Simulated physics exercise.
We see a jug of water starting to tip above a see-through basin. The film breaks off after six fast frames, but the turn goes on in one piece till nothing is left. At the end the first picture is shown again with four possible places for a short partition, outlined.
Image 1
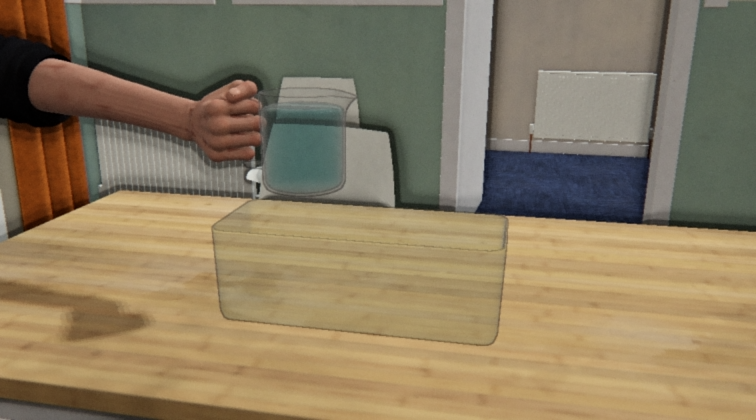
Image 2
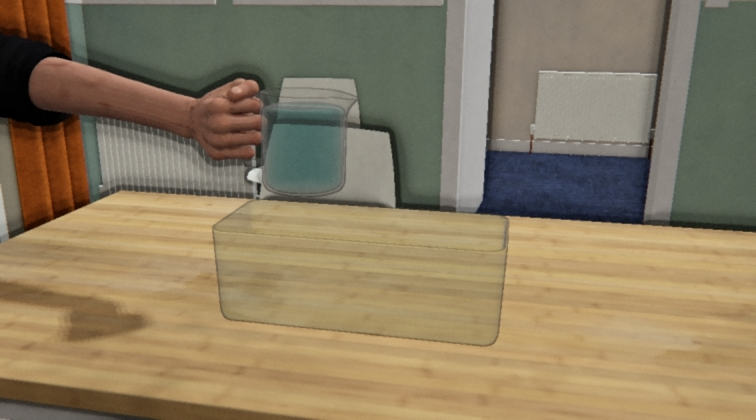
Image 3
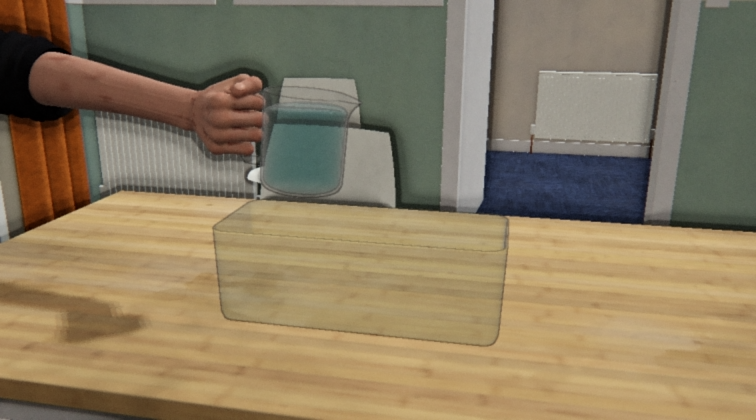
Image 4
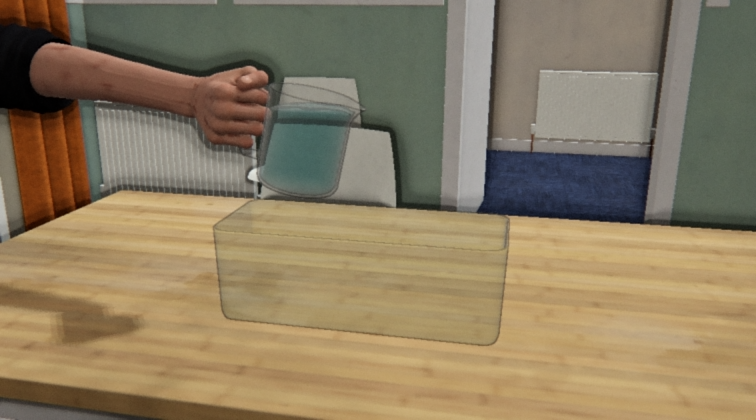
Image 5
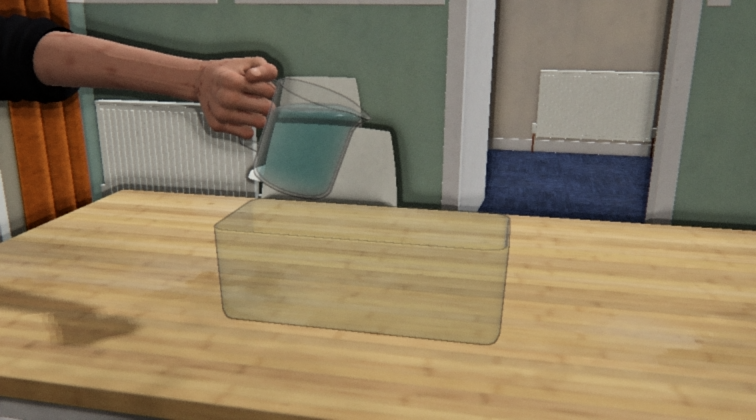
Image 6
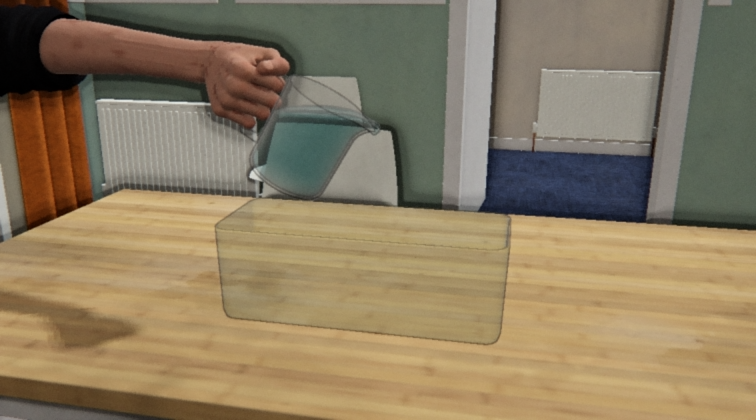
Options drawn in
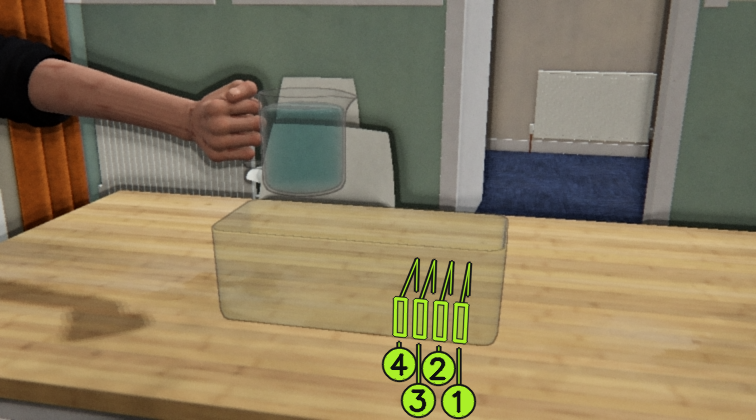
A clear jug of blue-green water, gripped by a hand reaching in from the left, starts upright and tilts steadily to the right above an empty see-through basin on a pale wooden table. The still, slightly raised view faces green walls, an orange curtain, white radiators, a white chair and a blue-floored doorway. As the fist rotates, the water shifts towards the jug's right-hand lip.
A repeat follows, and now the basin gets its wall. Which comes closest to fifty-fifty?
Slot 4.
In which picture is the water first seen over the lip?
In picture 6.
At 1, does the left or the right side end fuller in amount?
The left side.
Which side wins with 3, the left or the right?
More ends on the left.
On the marked copy, 1 at (458, 348); 2 at (438, 346); 3 at (418, 344); 4 at (399, 342).
Choosing 1, about 94 % ends left of the wall and 5 % right of it.
Choosing 2, about 95 % ends left of the wall and 4 % right of it.
Choosing 3, about 93 % ends left of the wall and 6 % right of it.
Choosing 4, about 54 % ends left of the wall and 45 % right of it.
